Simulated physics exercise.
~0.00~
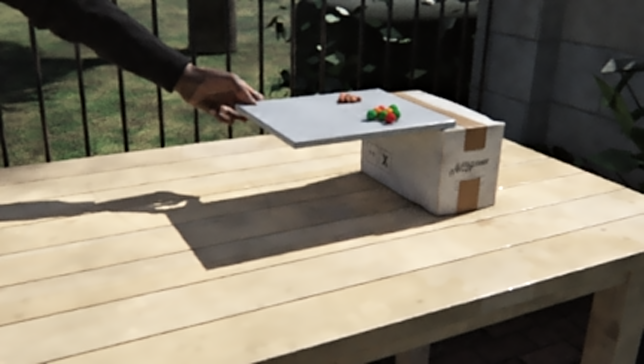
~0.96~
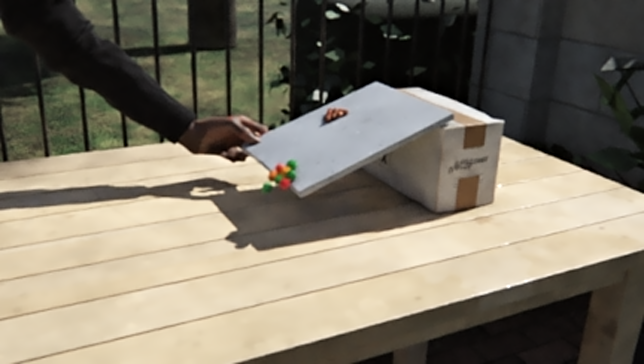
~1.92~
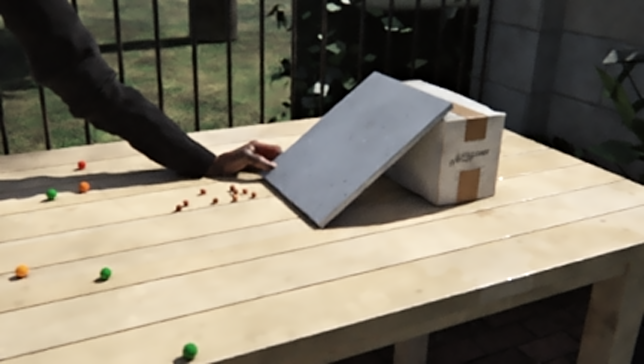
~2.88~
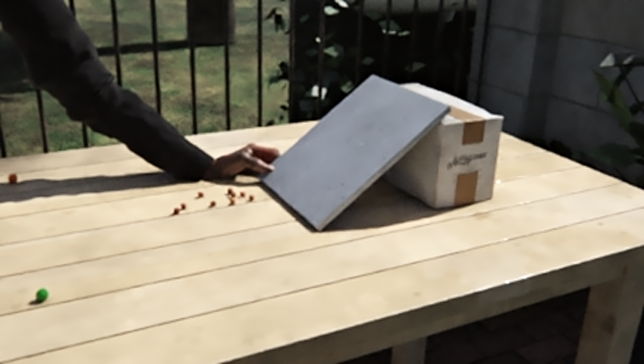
At first, a hand holds one end of a gray board level above a wooden table, its other end resting on a white box, with a cluster of green, red and orange balls and a small reddish-brown pile on top. The hand lowers its end, and the colorful balls slide down to the lower edge while the brown pieces shift slightly. Once the board rests steeply against the table, the balls scatter far to the left and the brown bits spill out nearby. Finally, most balls have left view, while the brown pieces lie still near the hand.
